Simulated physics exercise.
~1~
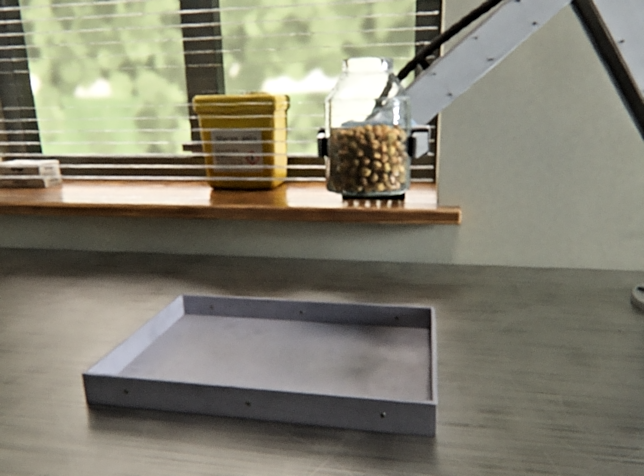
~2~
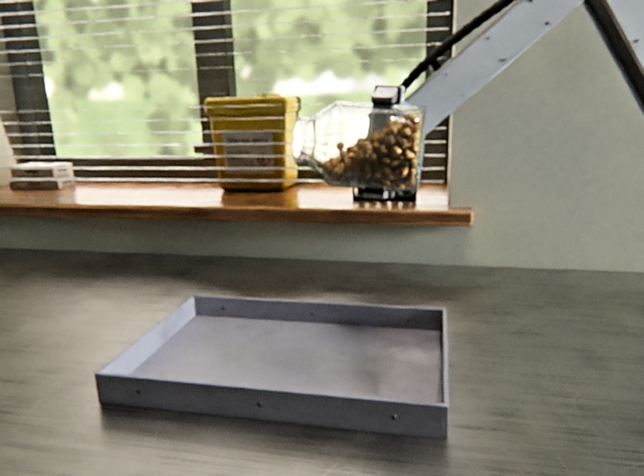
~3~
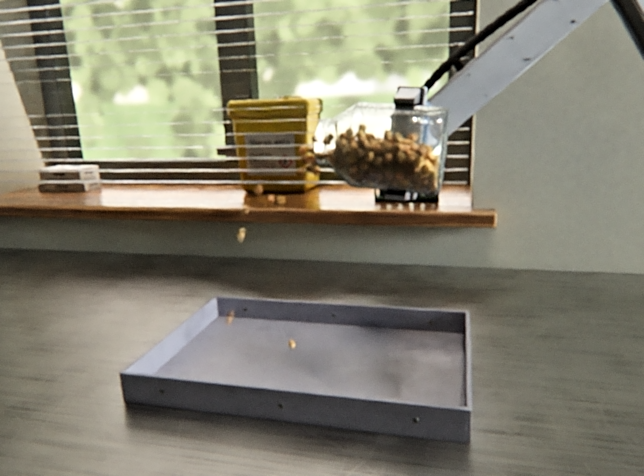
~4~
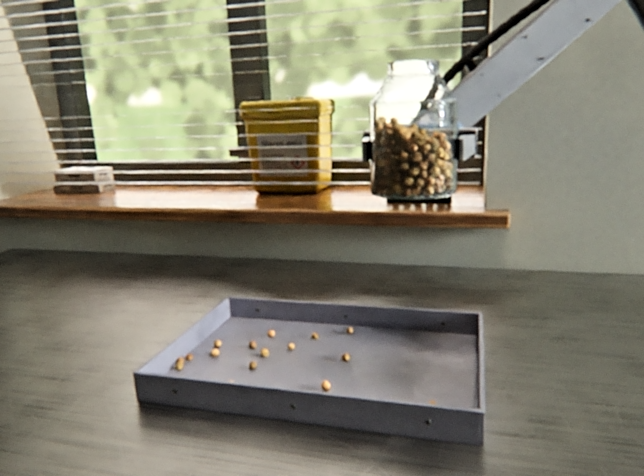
A robot arm tipped a glass jar of dried chickpeas onto its side above a shallow grey tray, and a few dropped out, before it turned the jar upright again, leaving a small scattering in the tray and most still inside.
